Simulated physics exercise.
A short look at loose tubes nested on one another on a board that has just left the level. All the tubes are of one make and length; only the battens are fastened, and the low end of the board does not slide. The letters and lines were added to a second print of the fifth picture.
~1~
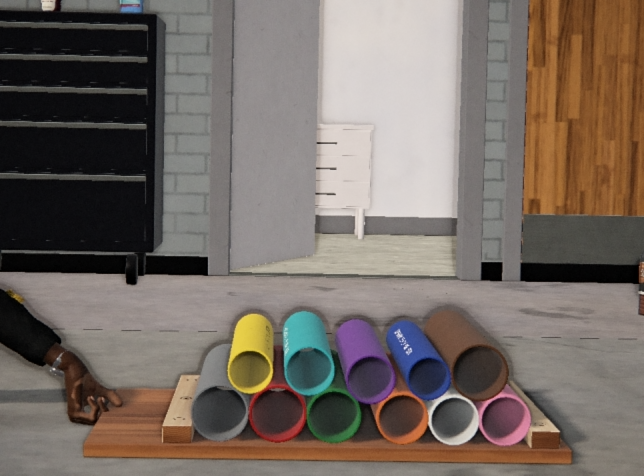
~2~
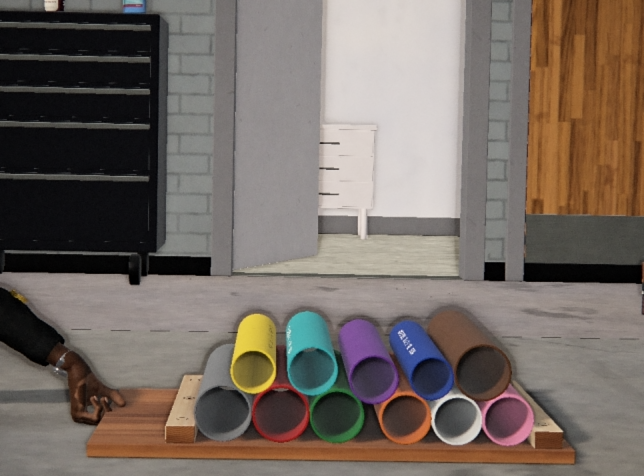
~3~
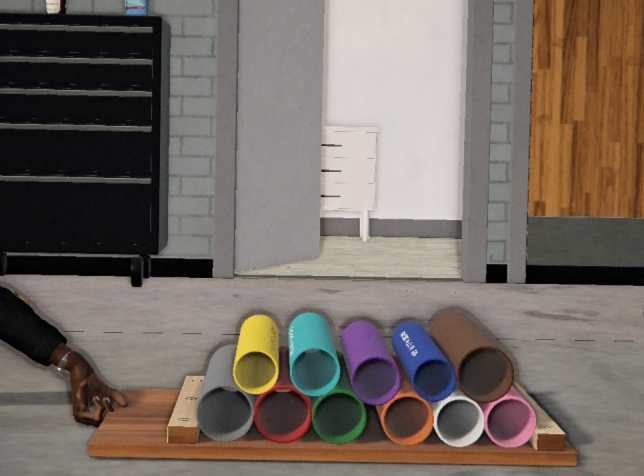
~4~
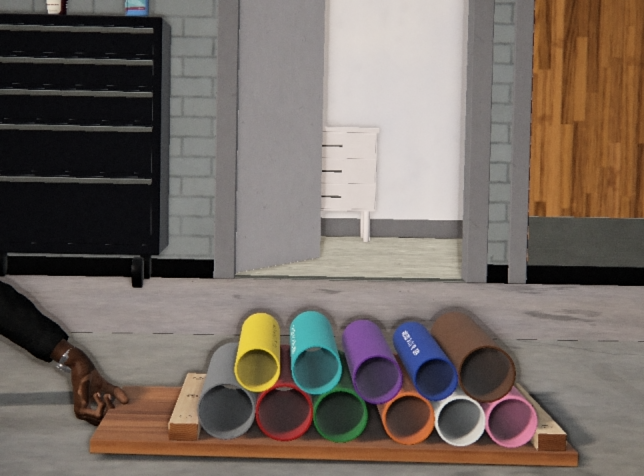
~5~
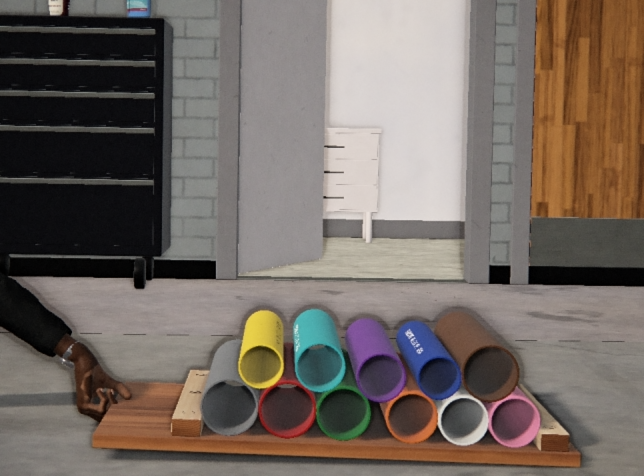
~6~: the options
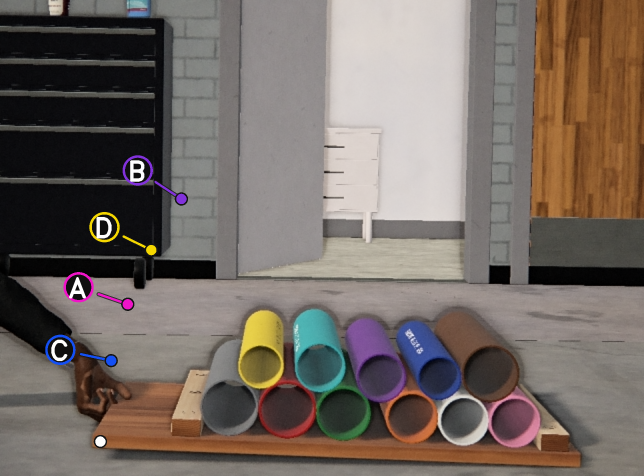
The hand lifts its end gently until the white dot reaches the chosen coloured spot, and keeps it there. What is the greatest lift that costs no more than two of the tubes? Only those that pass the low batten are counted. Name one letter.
Lift it to D and no more.
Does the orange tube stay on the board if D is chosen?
Yes.
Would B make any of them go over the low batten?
At B: Yes.
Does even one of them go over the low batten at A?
At A: No.
On the copy, A at (128, 304); B at (181, 199); C at (111, 361); D at (151, 250); the white dot at (101, 442).
On D. First, board at 16°.
Then, board at 25°.
Finally, board at 25°, none over the low batten.
By contrast, A none over the low batten; B four over the low batten (purple, turquoise, brown, blue); C none over the low batten.
